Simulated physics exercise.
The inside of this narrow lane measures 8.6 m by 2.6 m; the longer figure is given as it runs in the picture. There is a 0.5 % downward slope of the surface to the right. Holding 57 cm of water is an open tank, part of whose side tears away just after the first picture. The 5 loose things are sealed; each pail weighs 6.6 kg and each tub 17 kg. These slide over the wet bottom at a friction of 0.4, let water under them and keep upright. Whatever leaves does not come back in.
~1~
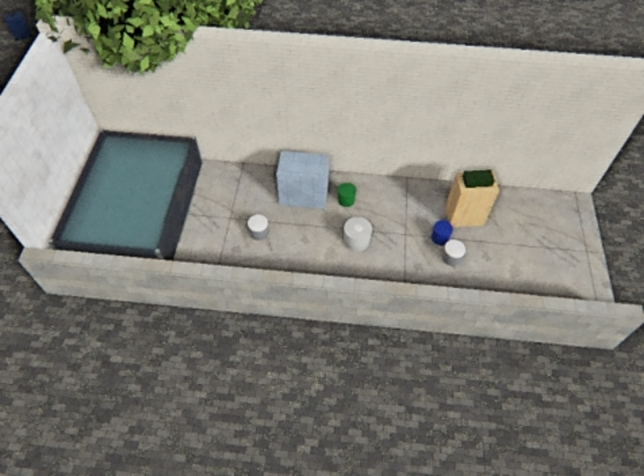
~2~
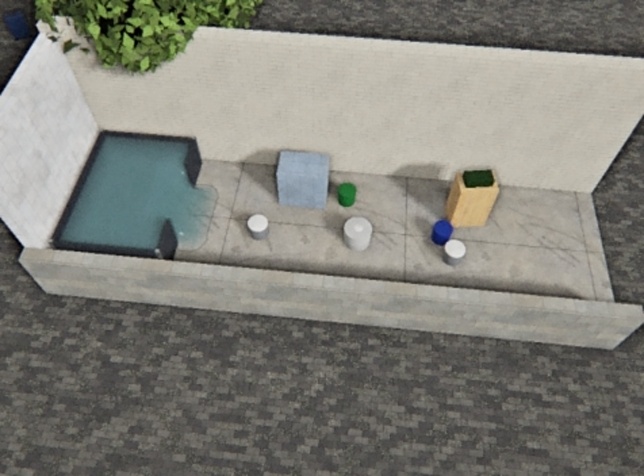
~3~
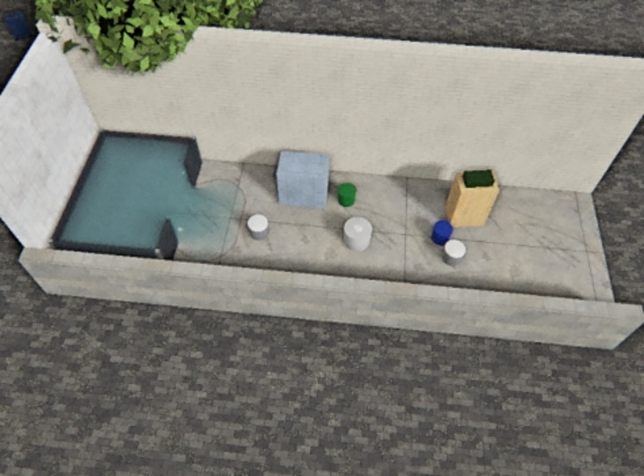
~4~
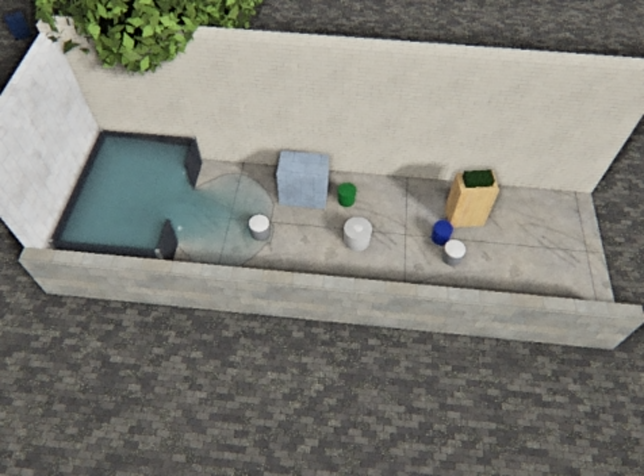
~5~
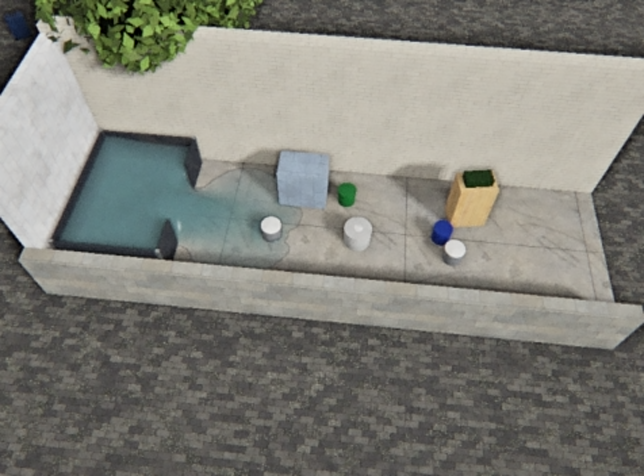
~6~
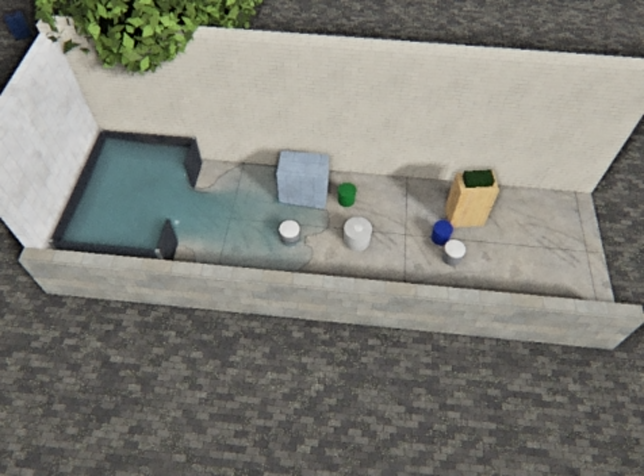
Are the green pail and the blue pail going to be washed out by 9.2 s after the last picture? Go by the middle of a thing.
Result - green pail: Not out by then, blue pail: Out by then.
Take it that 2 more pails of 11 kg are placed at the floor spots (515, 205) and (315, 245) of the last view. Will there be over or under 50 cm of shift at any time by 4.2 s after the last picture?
Taking them in turn, the first is below the mark and the second is above the mark.
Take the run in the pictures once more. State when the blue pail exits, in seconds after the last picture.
Exit time: About 3.0 s.
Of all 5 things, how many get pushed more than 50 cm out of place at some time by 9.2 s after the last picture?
That adds up to 4.
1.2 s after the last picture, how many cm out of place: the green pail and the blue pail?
By then roughly 0 cm and 10 cm, respectively.
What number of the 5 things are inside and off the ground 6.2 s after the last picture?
Total: 0.
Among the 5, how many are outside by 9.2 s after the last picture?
The answer is 4 at that time.
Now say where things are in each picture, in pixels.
The first frame shows the green pail at (347, 190) rests on the ground; the blue pail at (443, 228), on the bottom; water covers 3.6 m2; 0 of 5 have shifted.
The second frame shows the green pail at (347, 190), on the bottom; the blue pail at (443, 228), on the bottom; water covers 4.2 m2; 0 of 5 have shifted.
The third frame shows the green pail at (347, 190) rests on the ground; the blue pail at (443, 228), on the bottom; water covers 5.0 m2; 0 of 5 have shifted.
The fourth frame shows the green pail at (347, 190), on the bottom; the blue pail at (443, 228) rests on the ground; 5.9 m2 under water; 0 of 5 have shifted.
The fifth frame shows the green pail at (347, 190) rests on the ground; the blue pail at (443, 228) rests on the ground; 6.8 m2 under water; 1 of 5 have shifted.
The sixth frame shows the green pail at (347, 190), on the bottom; the blue pail at (443, 228), on the bottom; 7.8 m2 under water; 1 of 5 have shifted.
Then, 1.2 s after the last picture the green pail is near (347, 190), 0.0 m from its start, aground; the blue pail is near (452, 231), 0.1 m from its start, aground; 0 of 5 are out; 0 afloat.
Then, 3.8 s after the last picture the green pail is near (347, 190), 0.0 m from its start, aground; the blue pail has gone out; 4 of 5 are out; 0 afloat.
Then, 6.2 s after the last picture the green pail is near (347, 190), 0.0 m from its start, aground; the blue pail has gone out; 4 of 5 are out; 0 afloat.
Then, 9.2 s after the last picture the green pail is near (347, 190), 0.0 m from its start, aground; the blue pail has gone out; 4 of 5 are out; 0 afloat.
